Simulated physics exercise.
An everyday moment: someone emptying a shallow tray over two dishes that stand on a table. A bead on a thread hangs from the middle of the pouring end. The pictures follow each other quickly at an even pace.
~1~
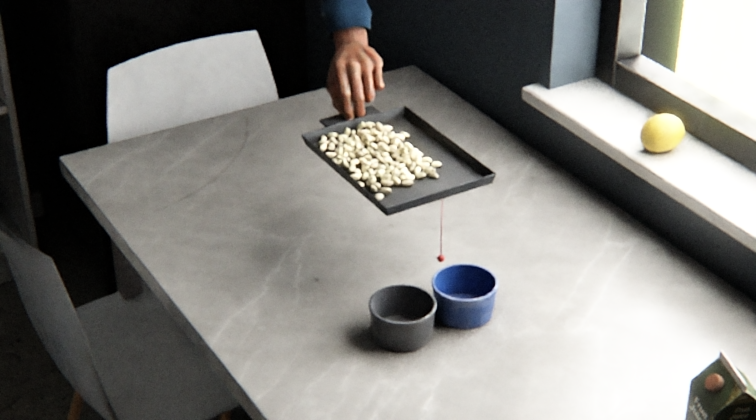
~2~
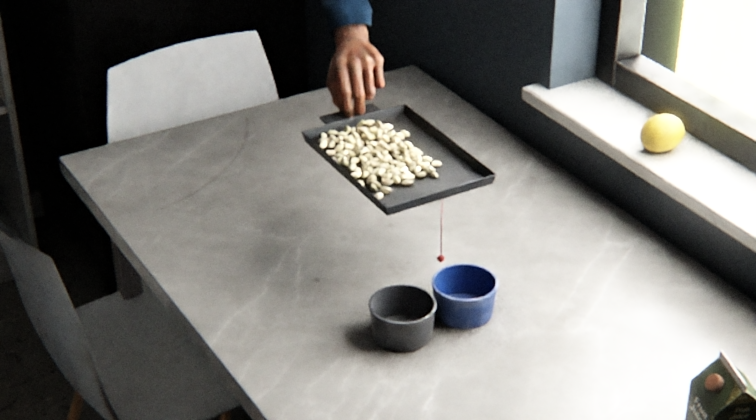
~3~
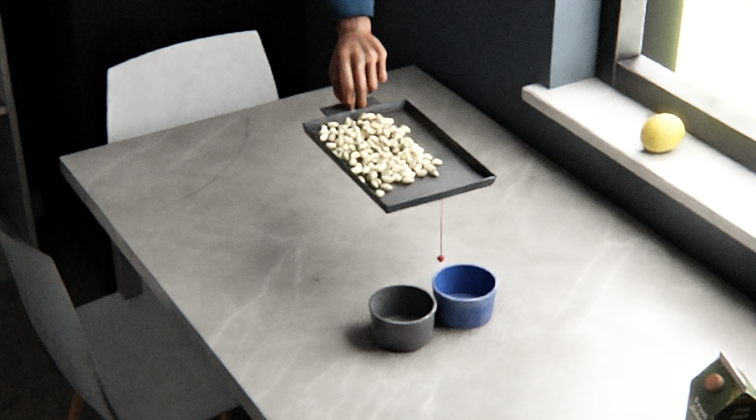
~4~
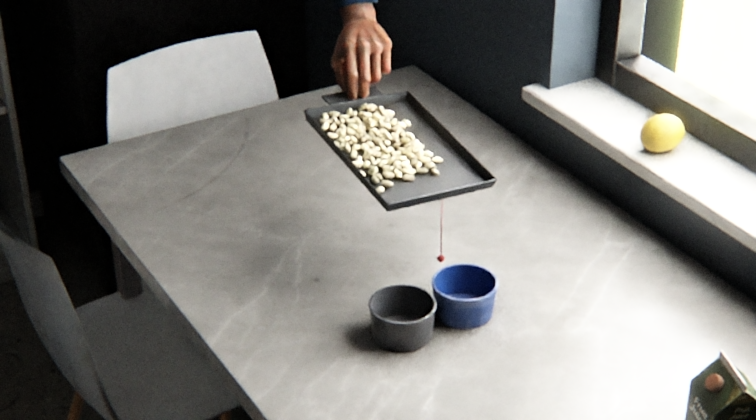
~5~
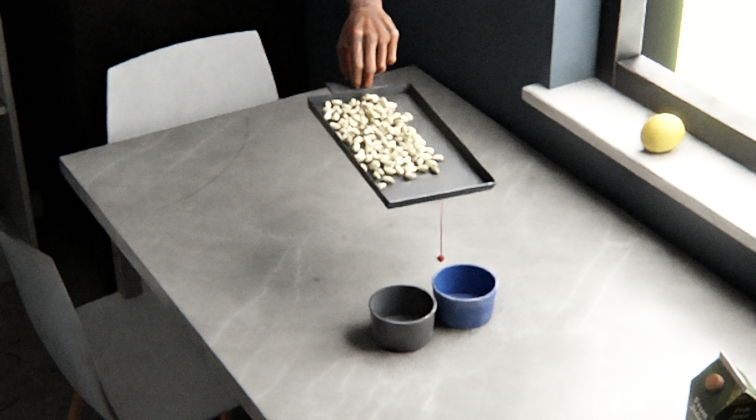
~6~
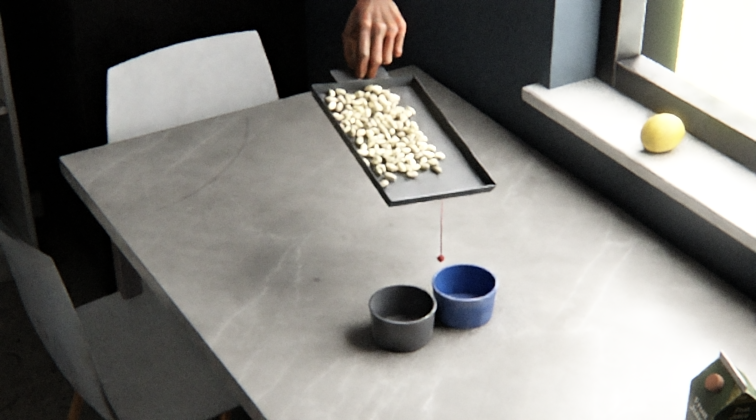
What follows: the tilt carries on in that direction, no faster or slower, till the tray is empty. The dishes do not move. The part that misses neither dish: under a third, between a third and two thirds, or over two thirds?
Together they catch less than a third.
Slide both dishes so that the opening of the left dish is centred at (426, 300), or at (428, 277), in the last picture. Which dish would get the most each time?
In turn: The right-hand dish; right.
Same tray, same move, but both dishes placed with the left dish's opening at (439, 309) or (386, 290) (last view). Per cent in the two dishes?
The first gives 0 %, the second 10 %.
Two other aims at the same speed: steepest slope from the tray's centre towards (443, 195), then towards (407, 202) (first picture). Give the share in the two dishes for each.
Roughly 70 per cent, and 70 per cent.
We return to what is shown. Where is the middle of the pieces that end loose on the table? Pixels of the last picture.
Close to (508, 282).
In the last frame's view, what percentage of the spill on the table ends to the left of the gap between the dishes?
About 0 per cent.
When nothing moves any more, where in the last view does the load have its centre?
Around (507, 288).
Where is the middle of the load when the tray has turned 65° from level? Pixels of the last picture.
Near (469, 178).
Soon, tray tipped steeply; most on the tray; a stray few in the right dish; a small part outside both; a small part in the air.
A while on, tray tipped past a quarter turn; a small part on the tray; a small part in the right dish; about half outside both; about a quarter in the air.
Towards the end, tray tipped past a quarter turn; about a quarter in the right dish; most outside both.
Finally, tray tipped past a quarter turn; none in the left dish; about a quarter in the right dish; most outside both.
